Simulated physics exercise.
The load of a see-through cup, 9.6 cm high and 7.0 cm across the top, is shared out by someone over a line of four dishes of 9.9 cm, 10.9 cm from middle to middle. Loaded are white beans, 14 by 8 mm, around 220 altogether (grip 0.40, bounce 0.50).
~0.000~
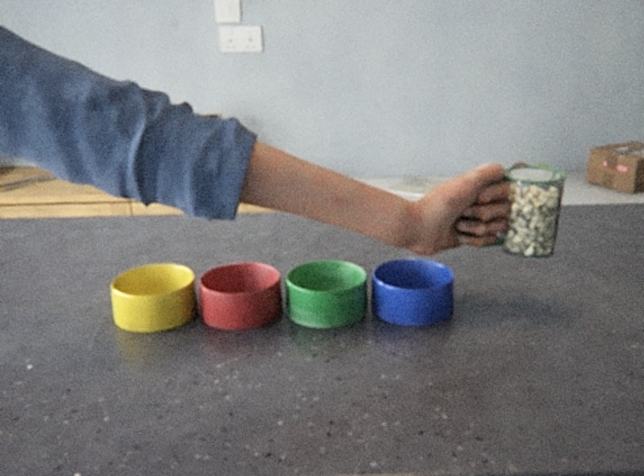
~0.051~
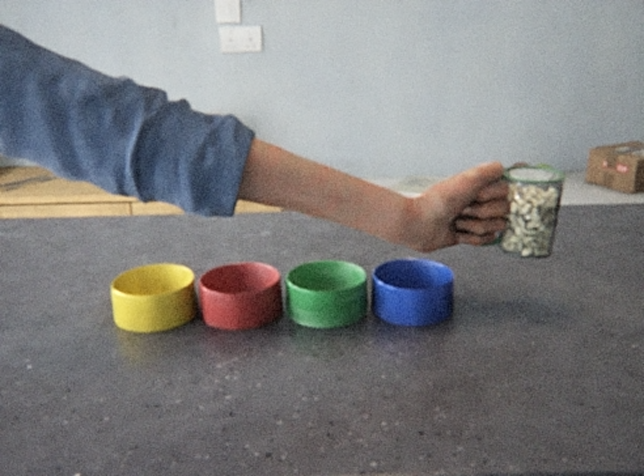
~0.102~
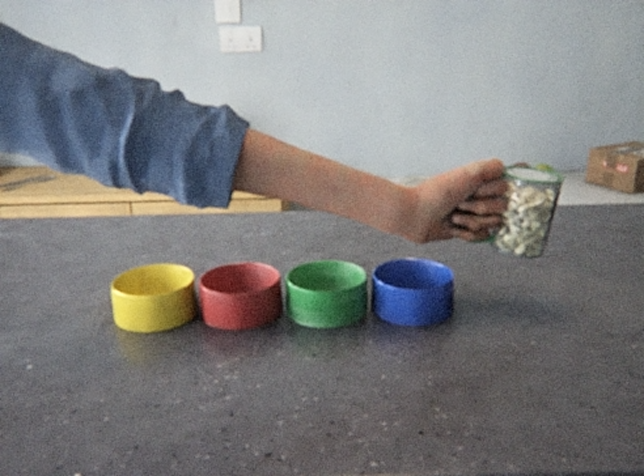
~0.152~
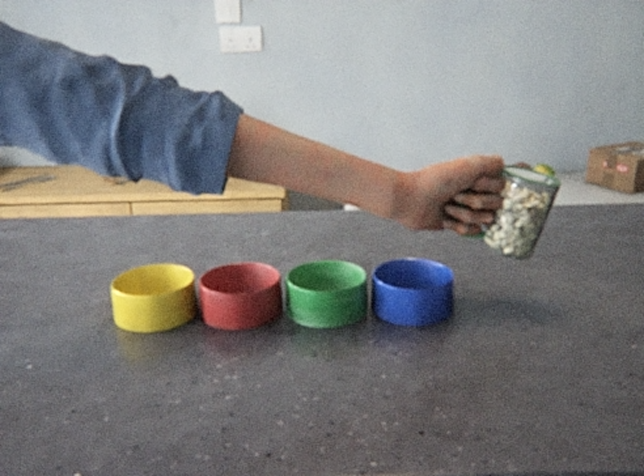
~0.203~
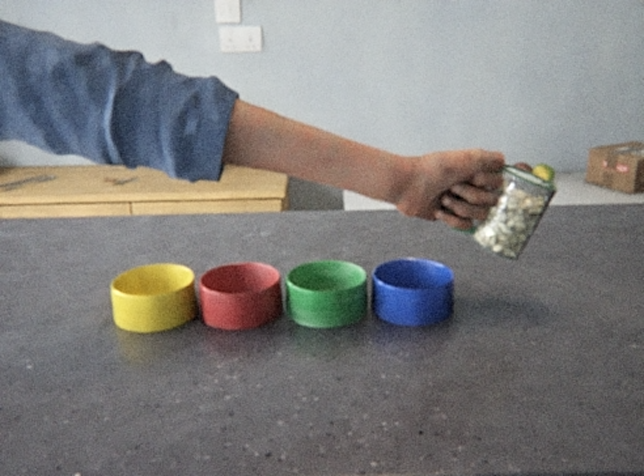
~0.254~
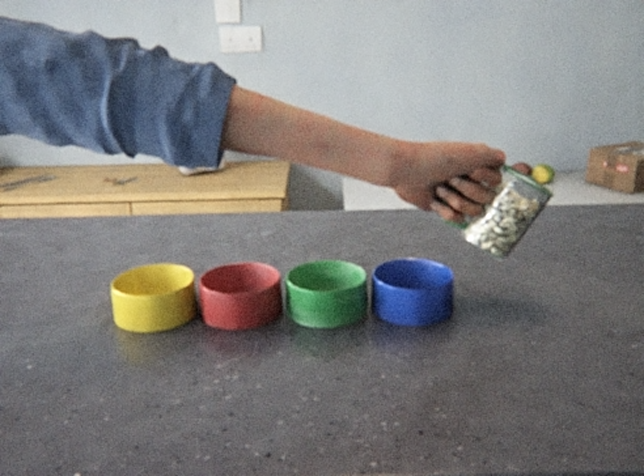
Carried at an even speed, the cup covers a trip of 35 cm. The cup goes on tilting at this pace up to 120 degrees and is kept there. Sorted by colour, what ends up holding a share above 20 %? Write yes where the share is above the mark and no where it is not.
Red: No, blue: Yes, green: No, yellow: No, counter: Yes.
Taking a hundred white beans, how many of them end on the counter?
Near 45 percent, roughly speaking.
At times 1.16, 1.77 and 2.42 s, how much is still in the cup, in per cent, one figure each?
In turn: 5 %, 0 %, 0 %.
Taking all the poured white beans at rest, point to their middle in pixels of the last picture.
Around (437, 299).
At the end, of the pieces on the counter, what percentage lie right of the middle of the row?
Roughly 100 per cent of them.
After 1.16 s, tilt 120 degrees; cup holds 5 %, blue 50 %.
After 1.77 s, tilt 120 degrees; cup holds 0 %, blue 55 %.
After 2.42 s, tilt 120 degrees; cup holds 0 %, blue 55 %.
By 2.7 s all is still; red 0 %, blue 55 %, green 0 %, yellow 0 %, counter 45 %.
